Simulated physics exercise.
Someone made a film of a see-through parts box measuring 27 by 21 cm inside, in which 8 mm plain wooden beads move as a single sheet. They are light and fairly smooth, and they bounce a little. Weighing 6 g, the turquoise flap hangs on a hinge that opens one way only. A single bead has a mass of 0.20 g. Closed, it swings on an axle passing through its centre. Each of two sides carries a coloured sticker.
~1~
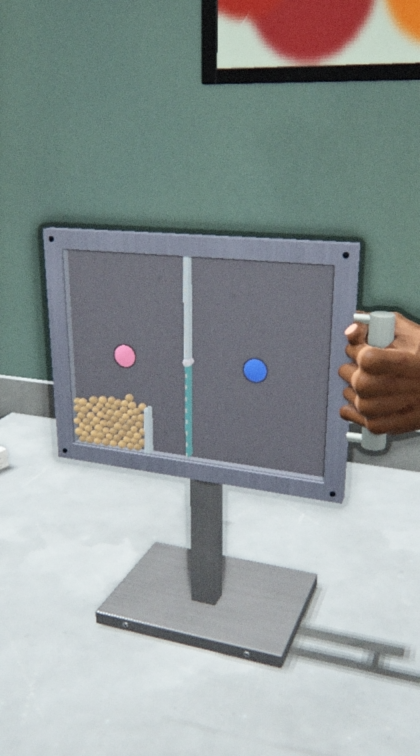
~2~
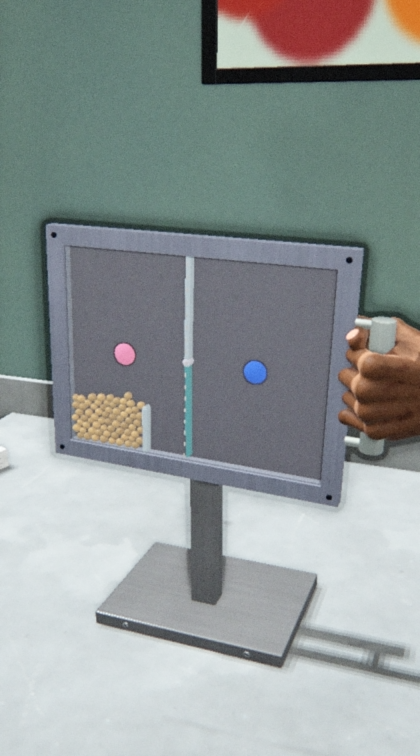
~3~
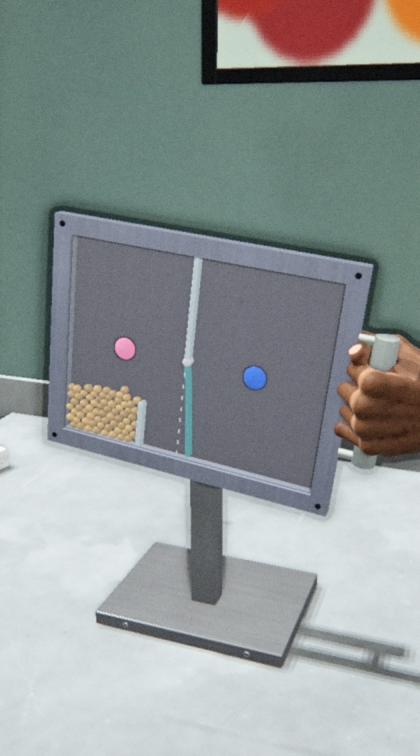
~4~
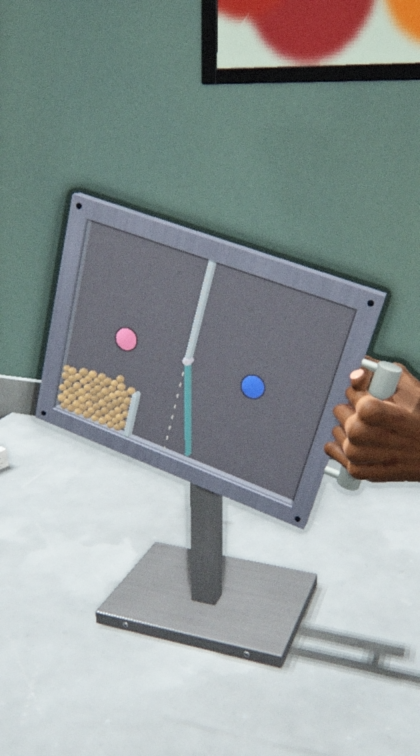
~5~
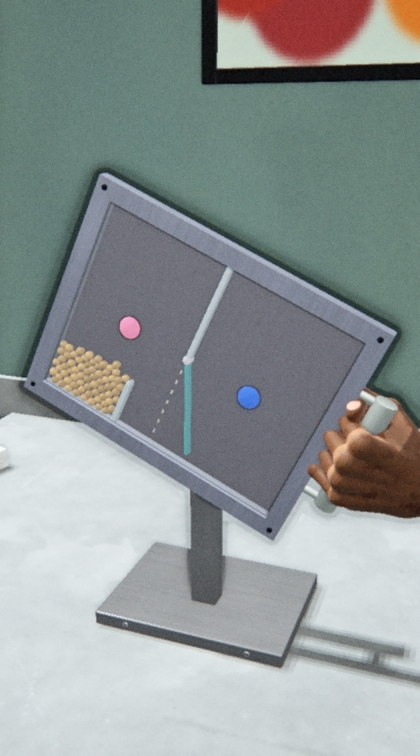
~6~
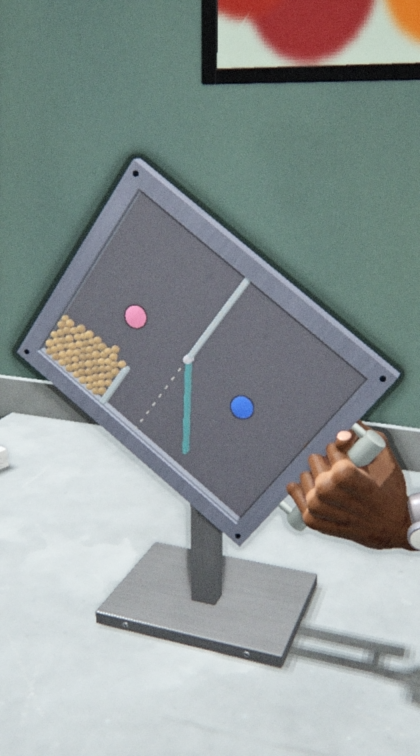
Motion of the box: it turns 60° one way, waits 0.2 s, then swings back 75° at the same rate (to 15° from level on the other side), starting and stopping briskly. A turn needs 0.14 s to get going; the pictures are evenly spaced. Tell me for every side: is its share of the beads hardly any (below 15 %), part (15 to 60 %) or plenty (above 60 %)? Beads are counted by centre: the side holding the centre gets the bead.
Shares: Pink side plenty, blue side part.
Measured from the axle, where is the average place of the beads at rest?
About 3 cm left and 10 cm below.
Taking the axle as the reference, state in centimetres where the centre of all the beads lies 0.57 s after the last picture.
Some 6 cm left and 6 cm below.
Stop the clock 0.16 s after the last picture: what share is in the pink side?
Share: Some 100 %.
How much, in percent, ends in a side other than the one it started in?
Some 30 per cent.
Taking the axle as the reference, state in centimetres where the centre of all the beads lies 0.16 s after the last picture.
Position estimate: Left 11 cm, above 4 cm.
Then, 0.16 s after the last picture, it stands 60° clockwise; the beads' middle is 11 cm left of and 4 cm above the centre; pink 100 %; turquoise flap open 42°.
Then, 0.57 s after the last picture, it stands 24° clockwise; the beads' middle is 6 cm left of and 6 cm below the centre; pink 70 %, blue 30 %; turquoise flap open 37°.
Then, 0.78 s after the last picture, it stands 15° anticlockwise; the beads' middle is 1 cm left of and 9 cm below the centre; pink 70 %, blue 30 %; turquoise flap open 26°.
At rest 1.7 s after the last picture, it stands 15° anticlockwise; pink 70 %, blue 30 %; turquoise flap shut.
